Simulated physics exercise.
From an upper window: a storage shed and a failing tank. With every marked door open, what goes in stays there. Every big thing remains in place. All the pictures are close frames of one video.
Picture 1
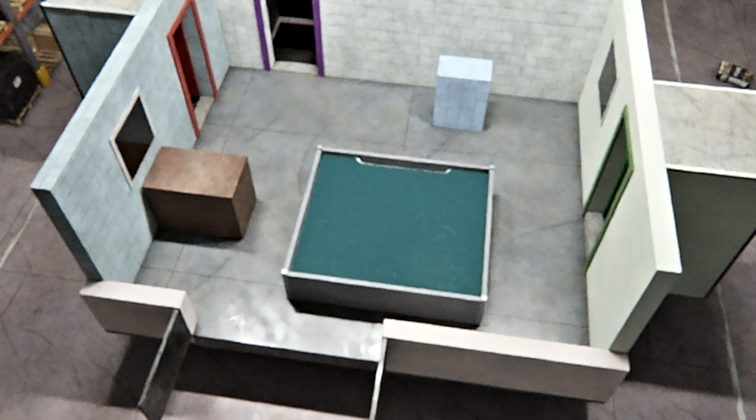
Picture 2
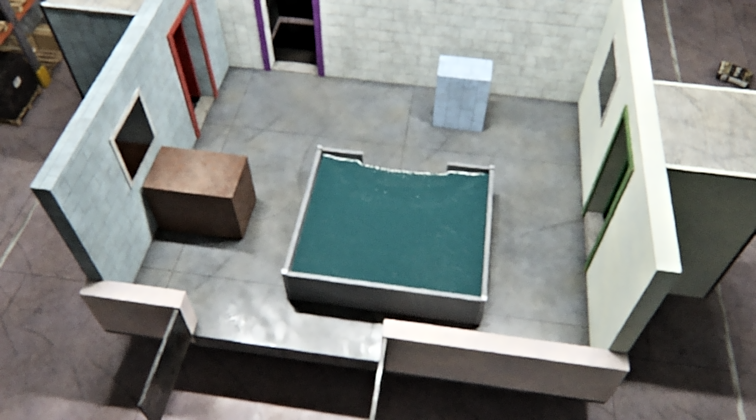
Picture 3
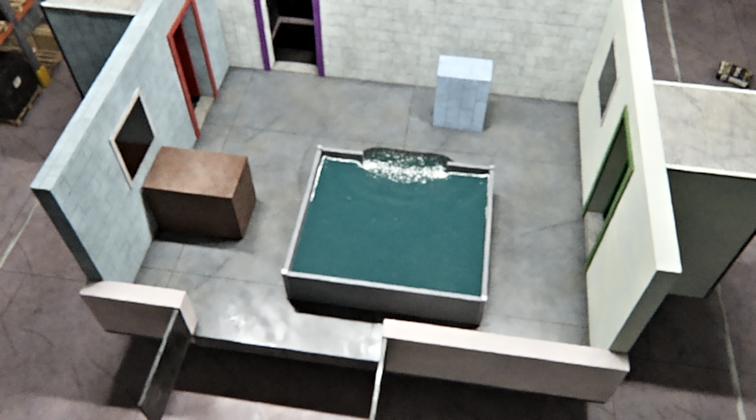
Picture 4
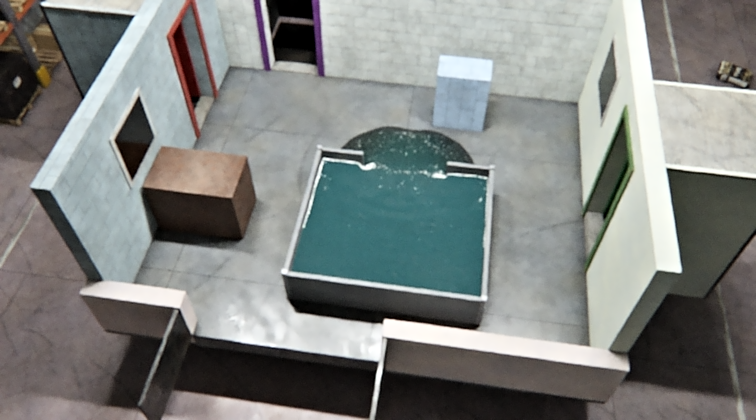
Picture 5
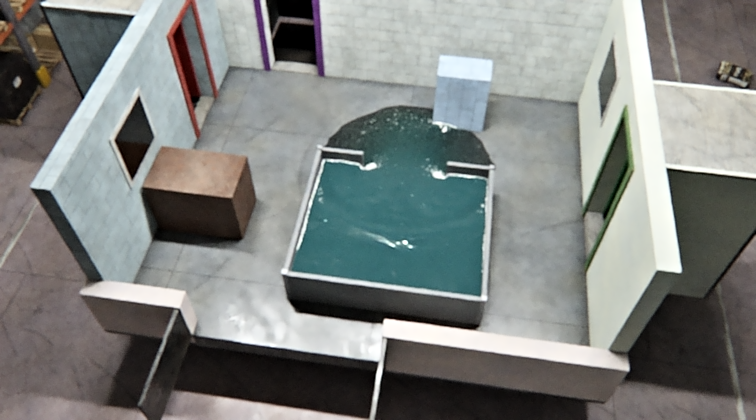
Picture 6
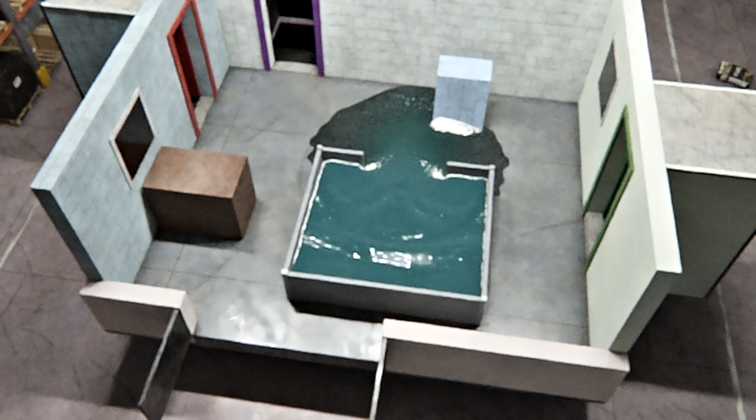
Water tank of dark green water opening at its far side, pouring across the grey floor and spreading around a pale block.
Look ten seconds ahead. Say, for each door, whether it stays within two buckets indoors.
The green door will keep to two buckets, the purple door will go over two buckets, the red door will go over two buckets.
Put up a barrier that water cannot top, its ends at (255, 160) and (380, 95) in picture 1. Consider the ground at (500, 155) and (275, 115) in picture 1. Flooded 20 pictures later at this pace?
Going in the order asked: Inundated, inundated.
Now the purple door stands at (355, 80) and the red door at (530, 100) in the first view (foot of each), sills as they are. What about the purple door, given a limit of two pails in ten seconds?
Purple door tops the limit.
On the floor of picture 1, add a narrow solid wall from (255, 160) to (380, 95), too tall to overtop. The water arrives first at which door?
My pick is the purple-painted one.
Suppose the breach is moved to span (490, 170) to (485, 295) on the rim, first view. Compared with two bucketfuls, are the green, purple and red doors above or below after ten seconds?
So the green one ends up above, the purple one ends up below and the red one ends up above.
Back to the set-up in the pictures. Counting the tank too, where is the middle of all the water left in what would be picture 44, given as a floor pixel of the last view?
At about (396, 183).
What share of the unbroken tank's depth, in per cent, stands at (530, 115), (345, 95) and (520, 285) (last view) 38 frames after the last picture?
Around 20, 20 and 12 percent, in that order.
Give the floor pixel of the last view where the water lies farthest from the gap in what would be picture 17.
Estimated pixel: (230, 66).
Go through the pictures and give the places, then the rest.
Still water in the water tank at (395, 221), in the first picture.
The front is at a hidden place, out from the gap on the water tank's far side, in the second picture.
Water pours out on the water tank's far side and has run to a hidden place, in the third picture.
The front is at (386, 130), out from the gap on the water tank's far side, in the fourth picture.
The front is at (397, 109), out from the gap on the water tank's far side, in the fifth picture.
Water pours out on the water tank's far side and has run to (424, 89), in the sixth picture.
A moment on, water covers 25 % of the floor; the green door not reached, the purple door not reached, the red door not reached.
Next, water covers 40 % of the floor; the green door not reached, the purple door under two buckets in, the red door not reached.
Then, water covers 55 % of the floor; the green door wet at the sill, nothing in, the purple door over two buckets in, the red door over two buckets in.
Later, water covers 80 % of the floor; the green door wet at the sill, nothing in, the purple door over two buckets in, the red door far over two buckets in.
In the end, water covers 100 % of the floor; the green door wet at the sill, nothing in, the purple door far over two buckets in, the red door far over two buckets in.
